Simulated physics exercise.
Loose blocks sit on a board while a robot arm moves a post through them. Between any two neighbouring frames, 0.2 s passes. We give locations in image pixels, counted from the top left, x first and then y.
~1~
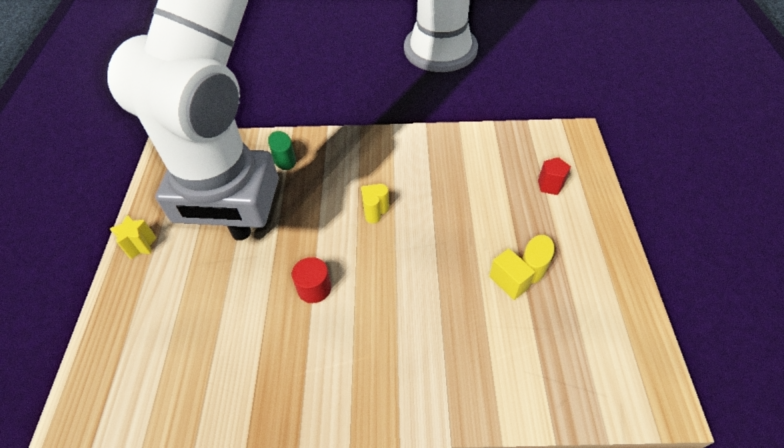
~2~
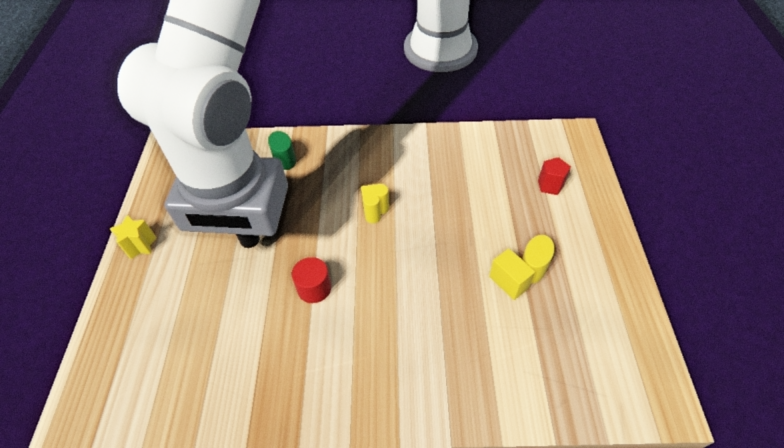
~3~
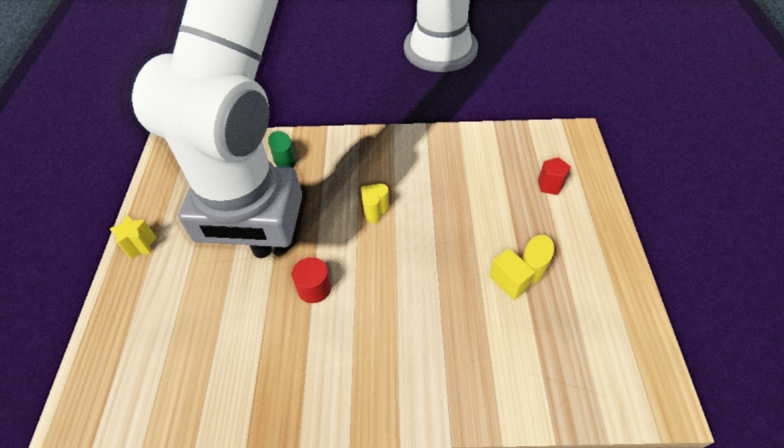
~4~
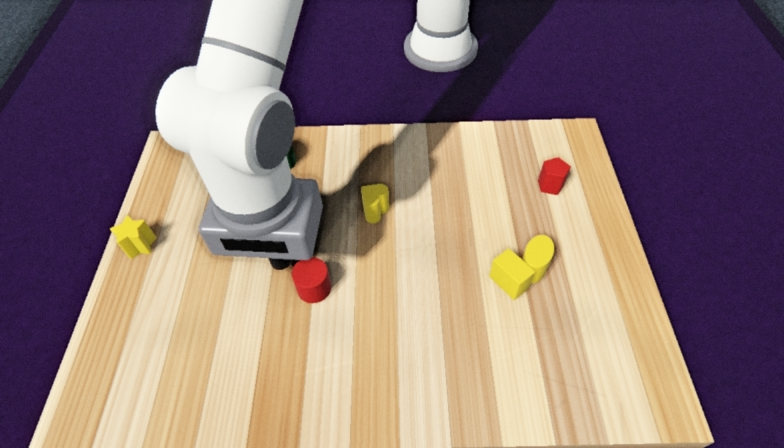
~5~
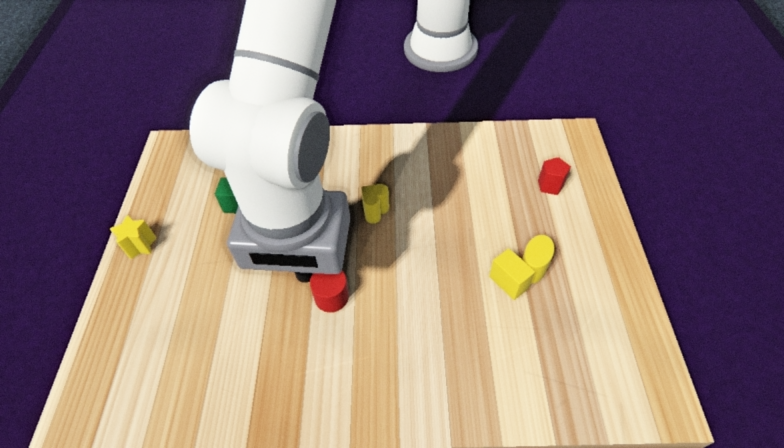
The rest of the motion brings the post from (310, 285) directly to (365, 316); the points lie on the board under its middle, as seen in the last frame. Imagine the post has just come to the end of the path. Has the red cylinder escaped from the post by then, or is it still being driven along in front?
The red cylinder won't leave the front of the post.
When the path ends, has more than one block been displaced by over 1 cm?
No, that is not how it ends up.
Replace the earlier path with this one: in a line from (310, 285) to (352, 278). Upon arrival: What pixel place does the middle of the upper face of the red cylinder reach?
I predict (353, 286).
On the path given first. Halfway along, post (334, 290); red cylinder (358, 297).
At the end, post (363, 306); red cylinder (389, 312).
